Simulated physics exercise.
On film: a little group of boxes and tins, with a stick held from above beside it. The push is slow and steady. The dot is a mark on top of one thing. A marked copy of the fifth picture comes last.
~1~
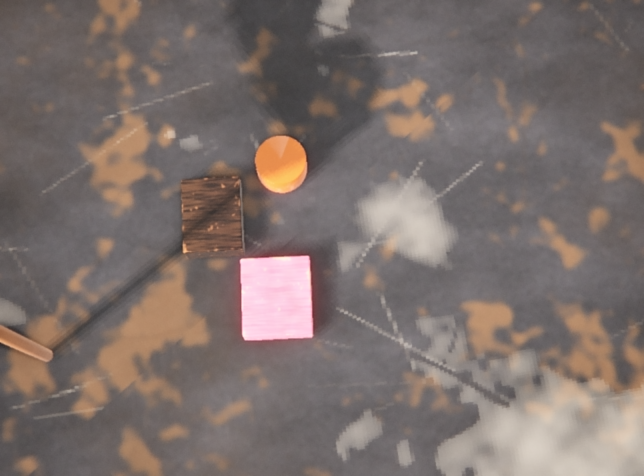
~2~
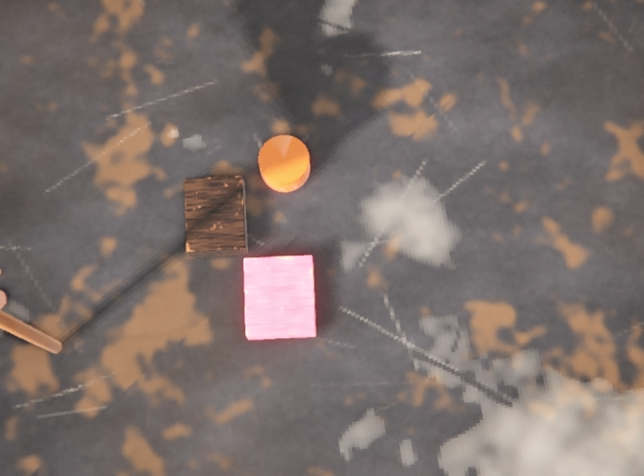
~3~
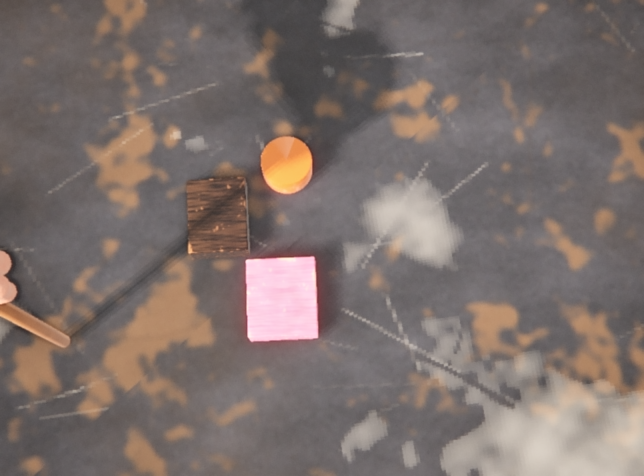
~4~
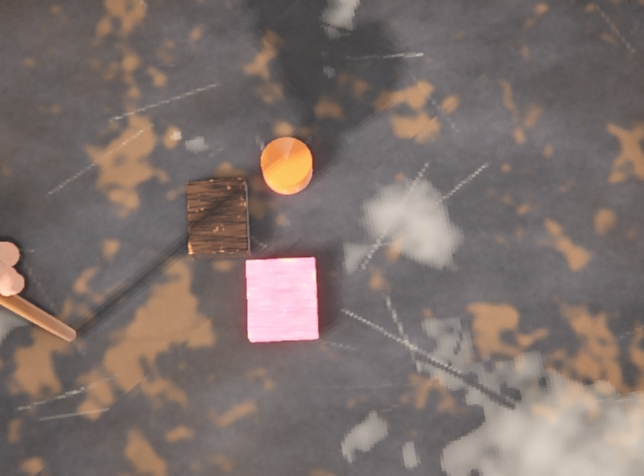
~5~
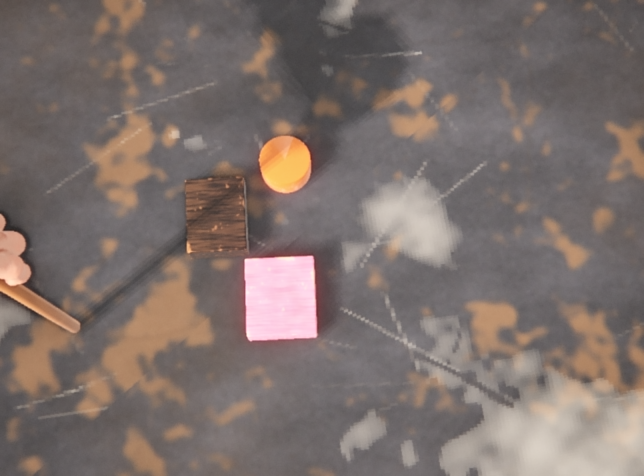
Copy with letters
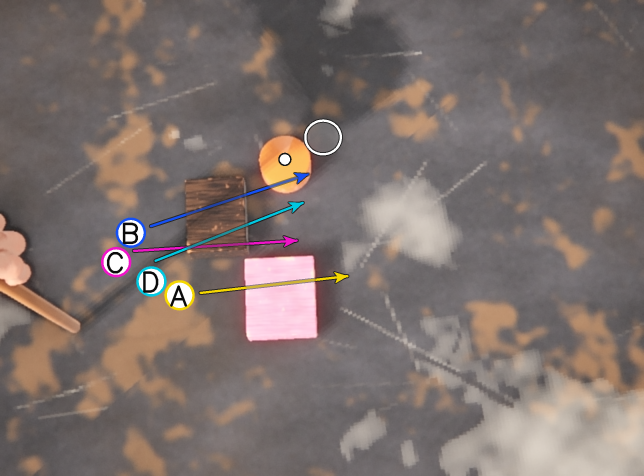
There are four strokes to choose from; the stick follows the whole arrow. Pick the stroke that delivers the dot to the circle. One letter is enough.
Stroke B.
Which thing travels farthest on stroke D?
It is the black block.
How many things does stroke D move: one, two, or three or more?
Two.
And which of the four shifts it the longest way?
Stroke D.
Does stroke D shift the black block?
On that stroke, yes.
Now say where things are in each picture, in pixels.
In the first picture, pink block (277, 299); black block (213, 218); orange tin (282, 164).
In the second picture, orange tin (285, 164); pink block (280, 298).
In the third picture, black block (218, 218); orange tin (287, 165).
In the fourth picture, pink block (283, 300); black block (219, 219).
In the fifth picture, orange tin (286, 164); pink block (281, 299); black block (217, 218).
On the marked copy, A from (200, 293) to (348, 276); B from (151, 226) to (308, 174); C from (134, 251) to (297, 241); D from (156, 261) to (303, 203); the ring at (323, 137); the white dot at (285, 159).
Following B. Soon after the start, foot of the stick (208, 207); orange tin (286, 165); black block (240, 218).
Later, foot of the stick (265, 189); orange tin (307, 155); black block (277, 218).
In the end, foot of the stick (308, 175); orange tin (321, 143); black block (282, 220); the dot on the orange tin is in the ring.
As for the rest, A leaves the dotted thing at (286, 165); C leaves the dotted thing at (291, 150); D leaves the dotted thing at (306, 113).
